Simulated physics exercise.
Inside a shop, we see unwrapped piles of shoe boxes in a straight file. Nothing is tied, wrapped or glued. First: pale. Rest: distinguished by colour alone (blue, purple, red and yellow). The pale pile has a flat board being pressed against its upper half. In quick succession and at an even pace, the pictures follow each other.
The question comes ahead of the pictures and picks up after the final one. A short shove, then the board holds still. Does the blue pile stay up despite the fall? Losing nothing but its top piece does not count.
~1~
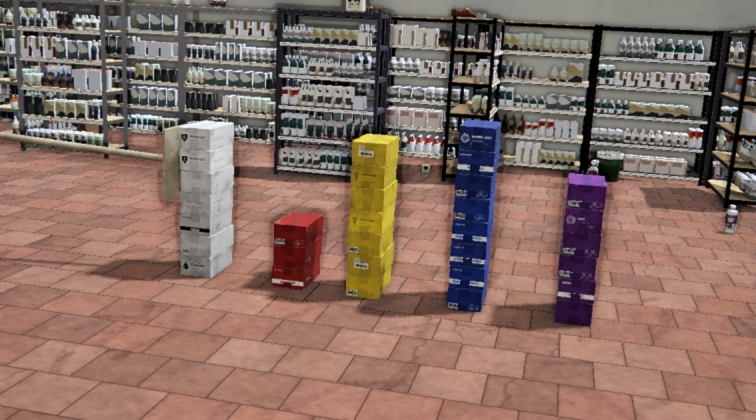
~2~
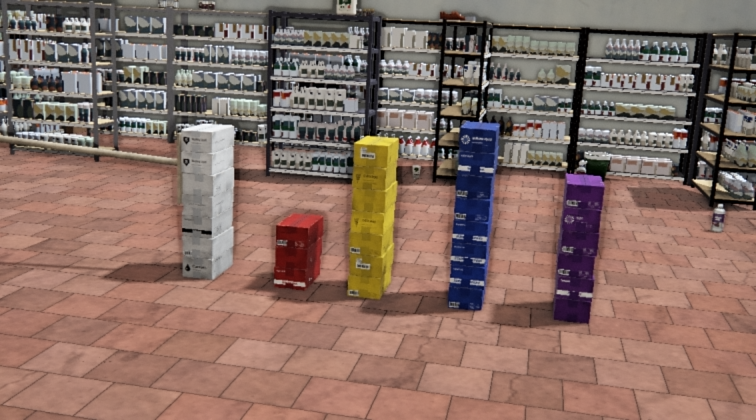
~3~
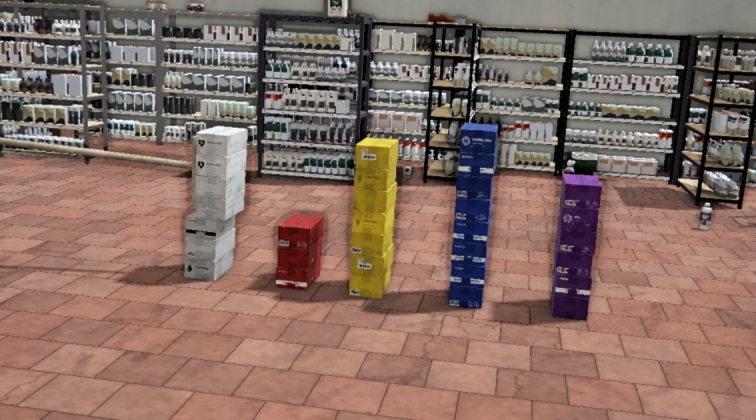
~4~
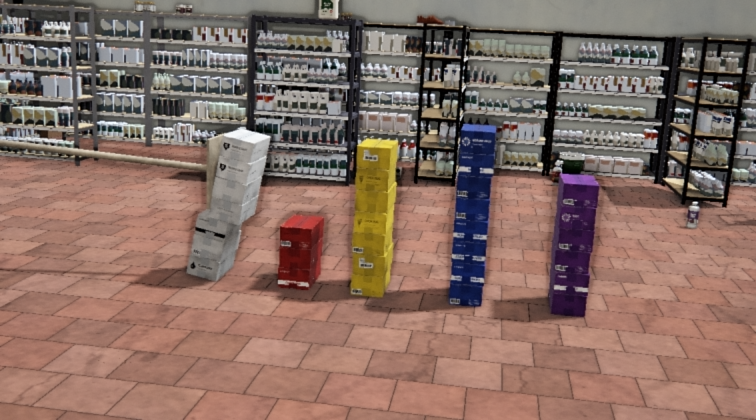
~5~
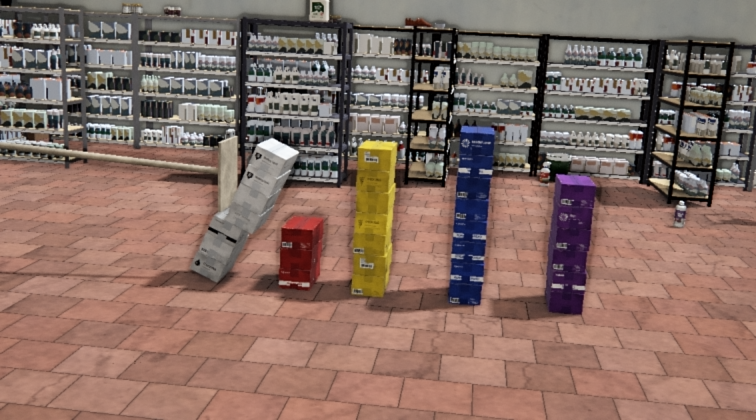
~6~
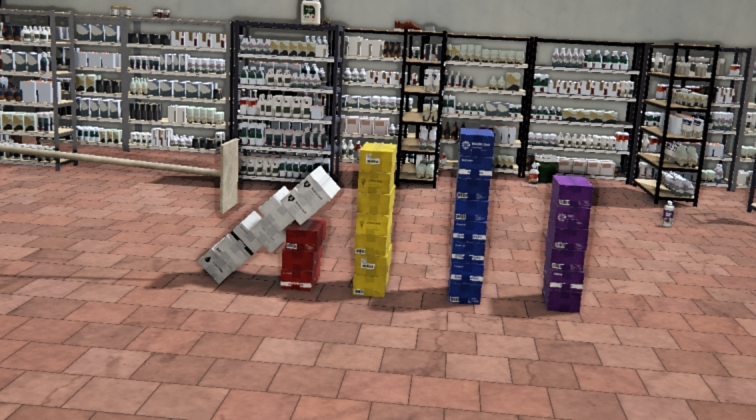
Stays erect.
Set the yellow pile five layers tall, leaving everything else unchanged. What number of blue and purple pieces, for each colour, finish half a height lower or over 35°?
Blue 0, purple 0.
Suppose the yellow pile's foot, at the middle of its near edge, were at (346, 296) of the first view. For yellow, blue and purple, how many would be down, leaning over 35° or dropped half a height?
Yellow 0, blue 0, purple 0.
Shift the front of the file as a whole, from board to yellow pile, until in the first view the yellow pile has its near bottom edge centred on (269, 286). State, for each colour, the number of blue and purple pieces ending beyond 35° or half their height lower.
Tally - blue 0; purple 0.
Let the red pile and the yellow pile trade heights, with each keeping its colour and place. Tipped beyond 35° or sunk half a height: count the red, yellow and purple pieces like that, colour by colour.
Red 7, yellow 0, purple 0.
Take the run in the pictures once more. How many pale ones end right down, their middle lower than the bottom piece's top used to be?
The number is 3.
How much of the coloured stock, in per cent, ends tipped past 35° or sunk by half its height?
0 %, roughly.
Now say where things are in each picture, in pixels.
In the first frame (places mark the middle of the side facing us; the camera moves round a little), board (164, 156) not yet touching; top blue box (477, 139); top yellow box (369, 154); the rest undisturbed.
Board (178, 160) not yet touching; top blue box (477, 141), in the second frame.
Board (193, 163) pushing; top blue box (478, 142), in the third frame.
Board (208, 165) pushing, top of the pale pile leaning a little; top blue box (478, 143); the rest undisturbed, in the fourth frame.
Board (220, 168) stopped, top of the pale pile leaning clearly; top blue box (477, 144); the rest undisturbed, in the fifth frame.
Board (222, 170) stopped, top of the pale pile leaning well over; top blue box (477, 146); top red box (301, 240) shifted a little; one has shifted, in the sixth frame.
Soon after the last picture, 7 of the pale pile down; none of the 8 blue boxes down (0 of 24 in all colours); top blue box unmoved; top red box shifted half its height.
A little later, 7 of the pale pile down; none of the 8 blue boxes down (0 of 24 in all colours); top blue box unmoved; top red box leaning a little.
At rest, 7 of the pale pile down; none of the 8 blue boxes down (0 of 24 in all colours); top blue box unmoved; top red box leaning clearly. As the last picture would show them, middles, top blue box near (476, 142), top red box near (330, 238).
